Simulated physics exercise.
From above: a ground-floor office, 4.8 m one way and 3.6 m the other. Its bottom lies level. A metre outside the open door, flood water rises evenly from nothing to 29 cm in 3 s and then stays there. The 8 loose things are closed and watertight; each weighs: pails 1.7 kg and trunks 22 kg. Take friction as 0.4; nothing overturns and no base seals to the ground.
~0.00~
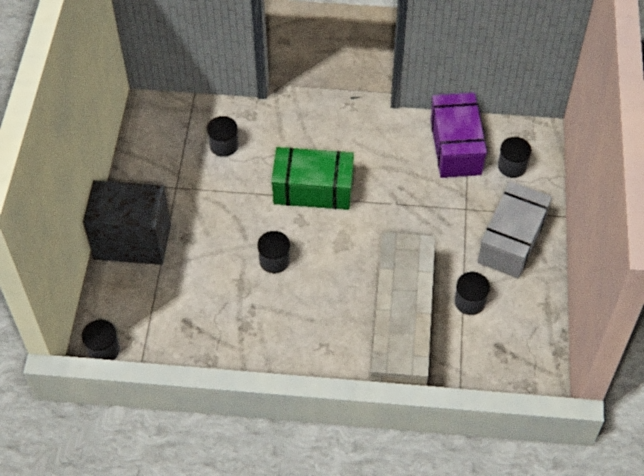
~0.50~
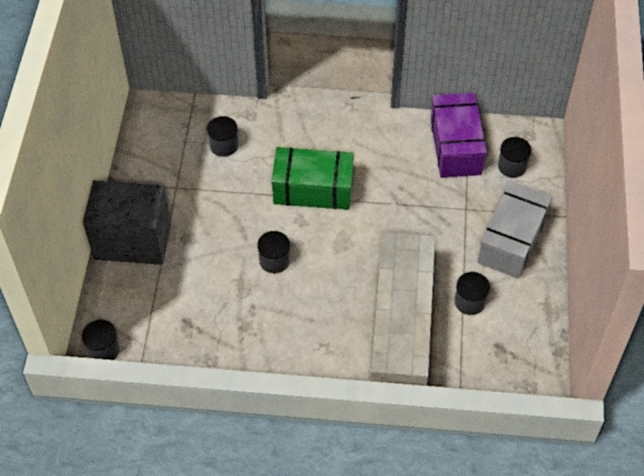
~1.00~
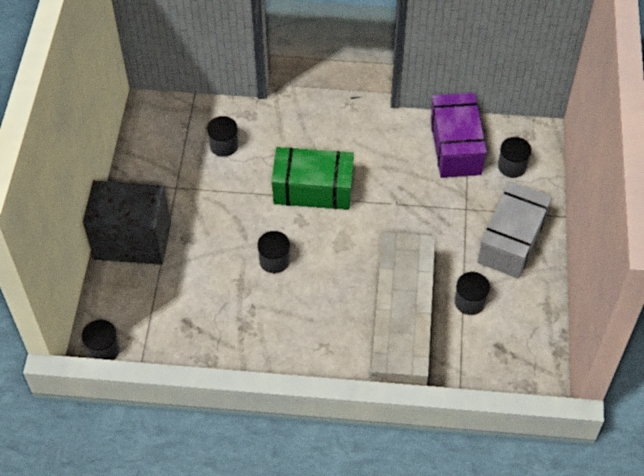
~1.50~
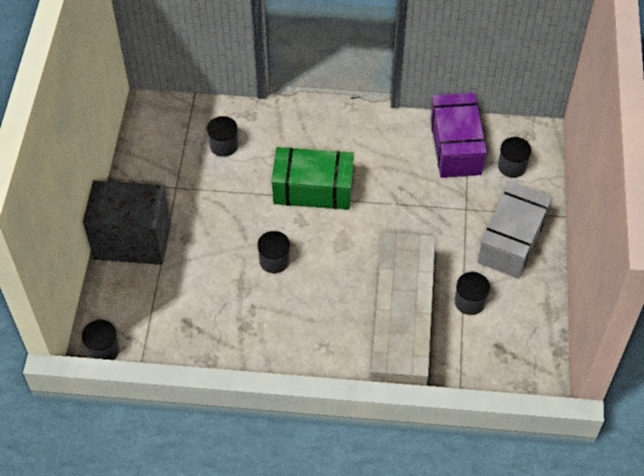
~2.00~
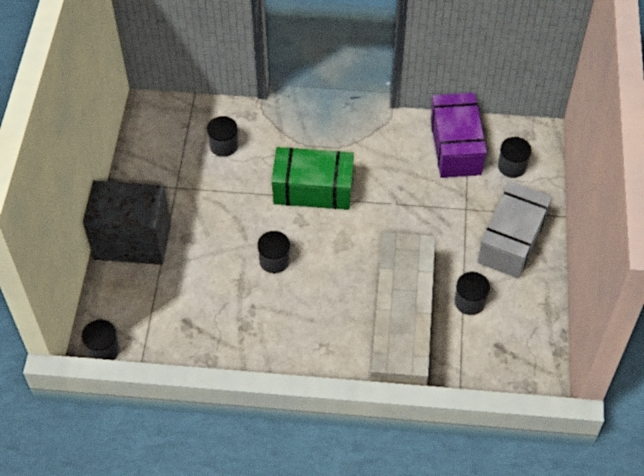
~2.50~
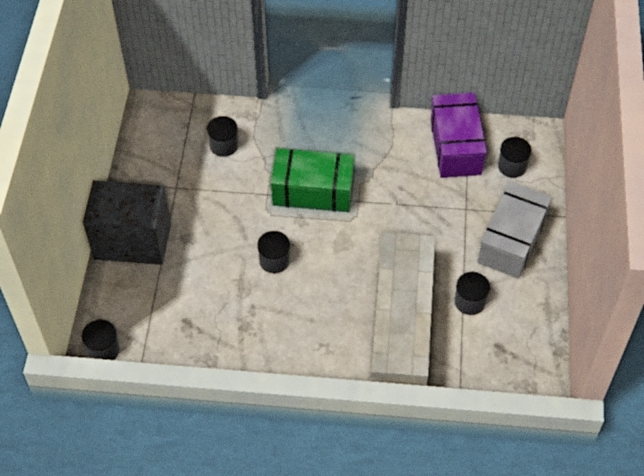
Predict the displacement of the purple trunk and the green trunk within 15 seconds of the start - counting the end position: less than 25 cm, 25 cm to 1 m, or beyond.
Purple trunk is nudged along, green trunk travels far.
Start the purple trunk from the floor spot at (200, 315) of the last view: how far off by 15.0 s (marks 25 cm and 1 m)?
It moves a short way.
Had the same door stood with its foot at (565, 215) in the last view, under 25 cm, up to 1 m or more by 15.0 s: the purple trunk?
In that case the purple trunk gets carried off.
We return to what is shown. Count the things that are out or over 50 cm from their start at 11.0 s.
By then 7.
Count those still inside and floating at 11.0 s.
At that moment 8.
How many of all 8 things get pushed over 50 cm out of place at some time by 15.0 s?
I count 8.
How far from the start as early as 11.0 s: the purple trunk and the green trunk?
About 60 and 200 cm.
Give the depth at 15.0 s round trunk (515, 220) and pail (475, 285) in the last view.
Roughly 15 and 16 cm.
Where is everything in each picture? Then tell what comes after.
In the first picture, the purple trunk at (459, 123) rests on the ground; the green trunk at (313, 167) rests on the ground; water covers 0.0 m2; 0 of 8 have shifted.
In the second picture, the purple trunk at (459, 123) rests on the ground; the green trunk at (313, 167) rests on the ground; 0.0 m2 under water; 0 of 8 have shifted.
In the third picture, the purple trunk at (459, 123), on the bottom; the green trunk at (313, 167) rests on the ground; 0.0 m2 under water; 0 of 8 have shifted.
In the fourth picture, the purple trunk at (459, 123), on the bottom; the green trunk at (313, 167), on the bottom; water covers 0.0 m2; 0 of 8 have shifted.
In the fifth picture, the purple trunk at (459, 123), on the bottom; the green trunk at (313, 167), on the bottom; 0.6 m2 under water; 0 of 8 have shifted.
In the sixth picture, the purple trunk at (459, 123), on the bottom; the green trunk at (313, 169) rests on the ground; 1.3 m2 under water; 0 of 8 have shifted.
After 3.5 s the purple trunk is near (459, 123), 0.0 m from its start, aground; the green trunk is near (302, 241), 0.9 m from its start, aground; 0 afloat.
After 6.8 s the purple trunk is near (459, 123), 0.0 m from its start, aground; the green trunk is near (171, 304), 2.1 m from its start, afloat; 6 afloat.
After 11.0 s the purple trunk is near (403, 132), 0.6 m from its start, afloat; the green trunk is near (192, 302), 2.0 m from its start, afloat; 8 afloat.
After 15.0 s the purple trunk is near (502, 130), 0.4 m from its start, afloat; the green trunk is near (123, 275), 2.3 m from its start, afloat; 8 afloat.
